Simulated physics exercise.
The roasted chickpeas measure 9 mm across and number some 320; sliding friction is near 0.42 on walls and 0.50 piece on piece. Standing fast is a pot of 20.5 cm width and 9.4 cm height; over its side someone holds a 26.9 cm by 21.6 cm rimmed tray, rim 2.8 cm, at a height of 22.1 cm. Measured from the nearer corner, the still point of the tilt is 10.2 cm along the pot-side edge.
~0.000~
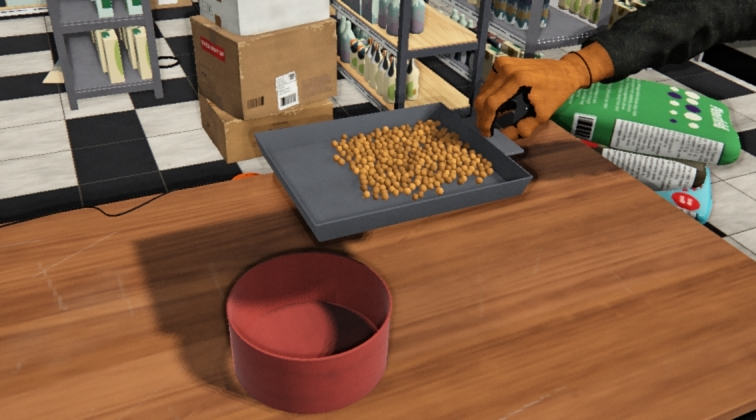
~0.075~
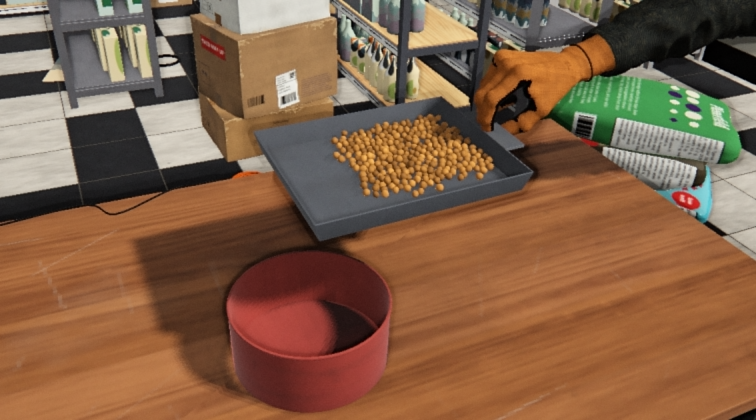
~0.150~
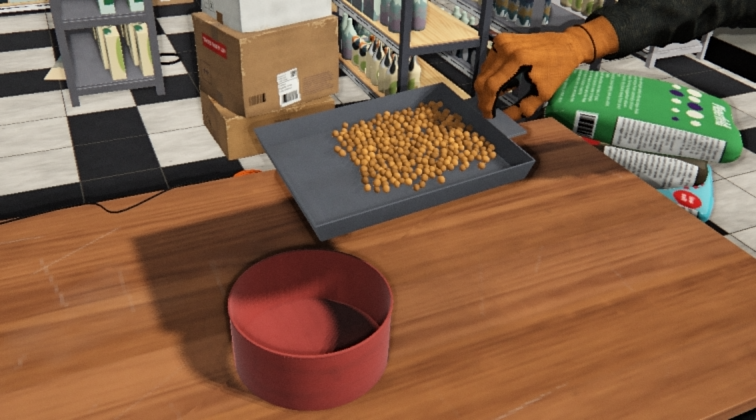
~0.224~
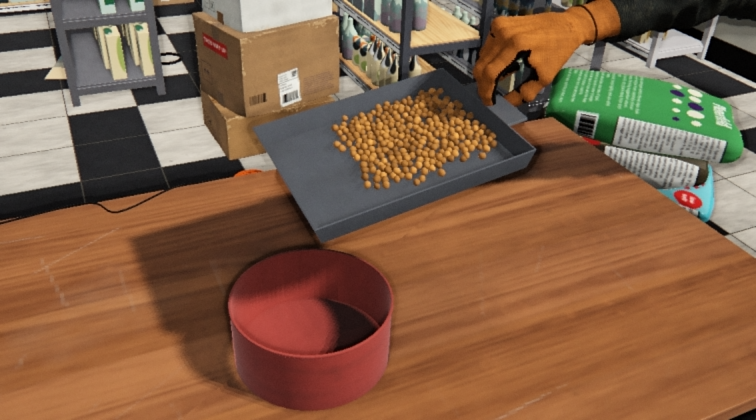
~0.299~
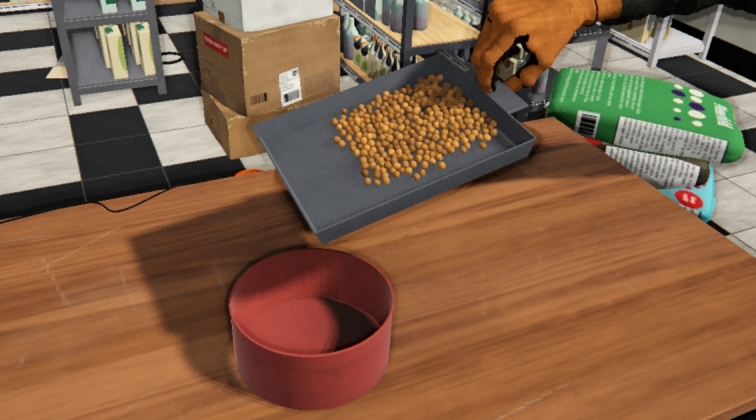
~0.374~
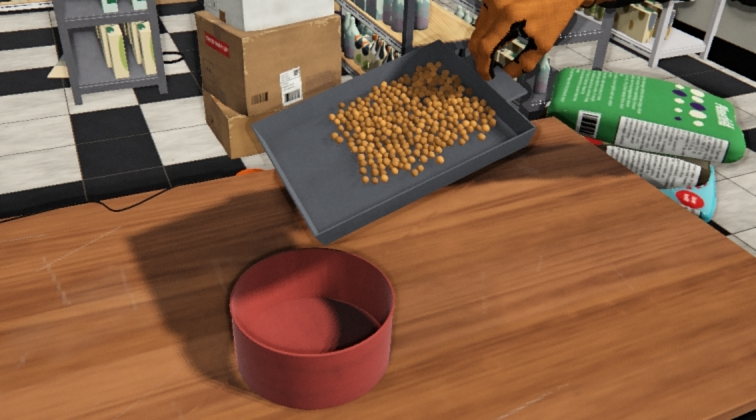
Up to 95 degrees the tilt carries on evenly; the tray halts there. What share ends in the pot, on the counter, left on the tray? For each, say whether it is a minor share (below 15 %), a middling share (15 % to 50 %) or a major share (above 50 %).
In the end pot: The main load, counter: A sprinkling, tray: A sprinkling.
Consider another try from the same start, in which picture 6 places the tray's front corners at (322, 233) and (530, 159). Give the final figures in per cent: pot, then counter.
Split: Pot = 100, counter = 0.
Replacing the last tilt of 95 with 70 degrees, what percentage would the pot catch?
Estimate: Roughly 10 percent.
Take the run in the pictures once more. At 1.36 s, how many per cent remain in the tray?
Estimate: About 90 percent.
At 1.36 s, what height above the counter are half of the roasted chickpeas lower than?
Roughly 24 cm.
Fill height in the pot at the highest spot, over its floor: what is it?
It gets to about 3.0 cm.
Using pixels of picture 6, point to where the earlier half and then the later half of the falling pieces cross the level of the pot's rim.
(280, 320) first, (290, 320) later, roughly.
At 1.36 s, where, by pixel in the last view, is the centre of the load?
At that moment the load's centre is around (310, 194).
After 0.97 s, tilt 55 degrees; the tray holds 100 %, the pot 0 %.
Then, at 1.36 s, tilt 79 degrees; the tray holds 90 %, the pot 5 %.
After 1.84 s, tilt 95 degrees; the tray holds 15 %, the pot 65 %.
By 2.6 s all is still; pot 95 %, counter 10 %, tray 0 %.
